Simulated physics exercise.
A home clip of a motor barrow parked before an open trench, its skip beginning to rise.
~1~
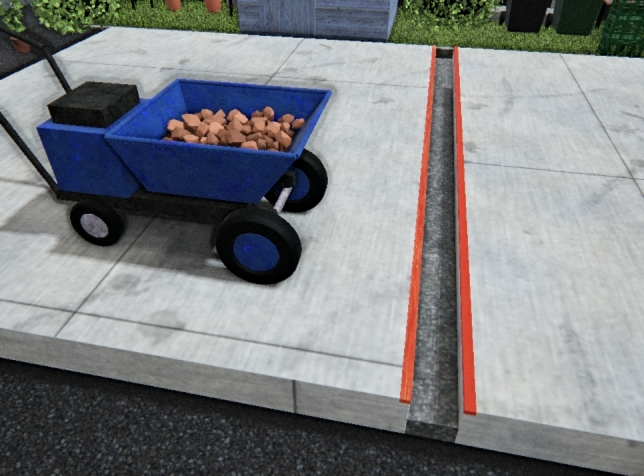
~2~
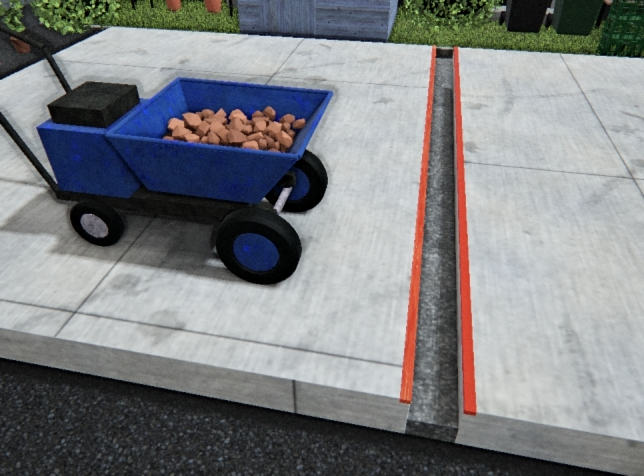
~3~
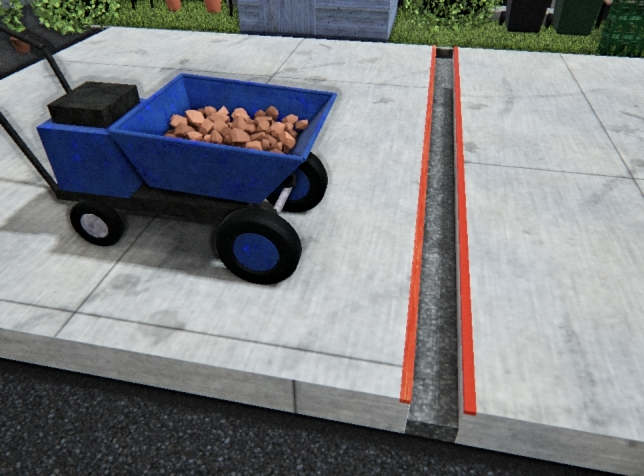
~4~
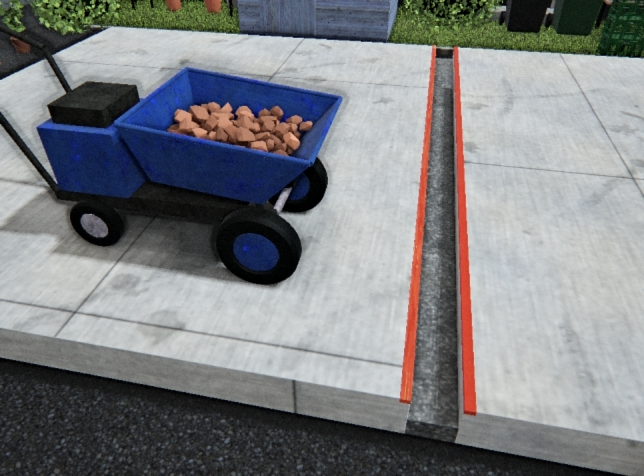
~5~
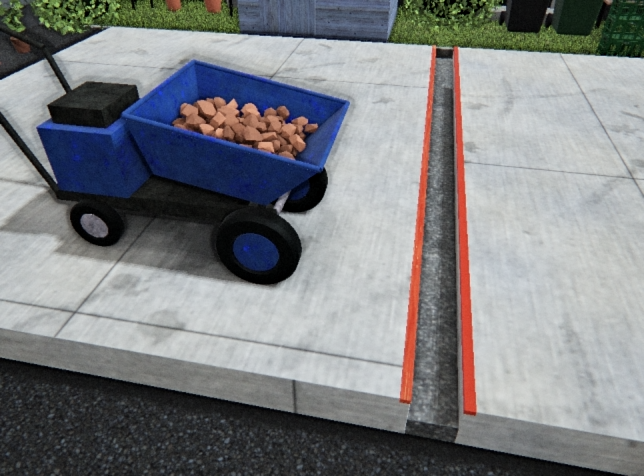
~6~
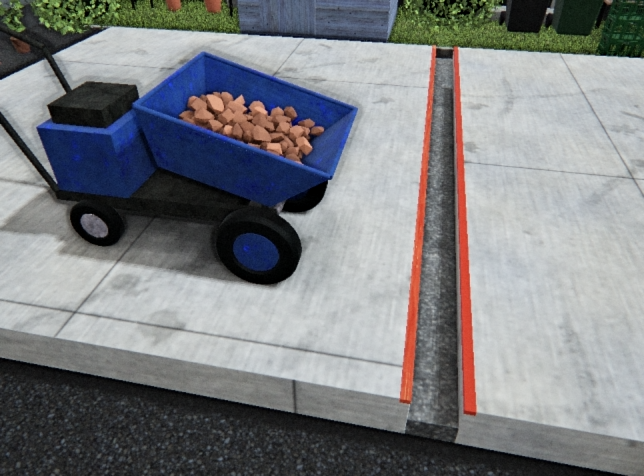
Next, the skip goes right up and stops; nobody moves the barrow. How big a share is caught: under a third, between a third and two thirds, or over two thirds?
It catches from one third to two thirds.
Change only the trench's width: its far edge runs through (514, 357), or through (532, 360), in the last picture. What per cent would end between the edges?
In turn 60 and 60 in a hundred.
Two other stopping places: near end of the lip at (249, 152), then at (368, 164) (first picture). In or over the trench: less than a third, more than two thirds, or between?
First under a third, then the middle third.
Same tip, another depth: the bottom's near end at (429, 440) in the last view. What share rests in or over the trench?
Some 50 per cent.
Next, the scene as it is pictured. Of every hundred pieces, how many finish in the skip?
Roughly 15 in a hundred.
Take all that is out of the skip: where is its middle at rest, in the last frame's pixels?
At about (430, 261).
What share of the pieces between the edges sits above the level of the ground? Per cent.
Some 20 per cent.
Soon after the last picture, skip tipped steeply; all in the skip.
A little later, skip tipped right over; most in the skip; a small part short of the trench; a stray few falling.
Later still, skip tipped right over; about a quarter in the skip; about a third short of the trench; about a third in or heaped over the trench; a stray few beyond it.
By the end, skip tipped right over; about a quarter in the skip; about a quarter short of the trench; about half in or heaped over the trench; a stray few beyond it.
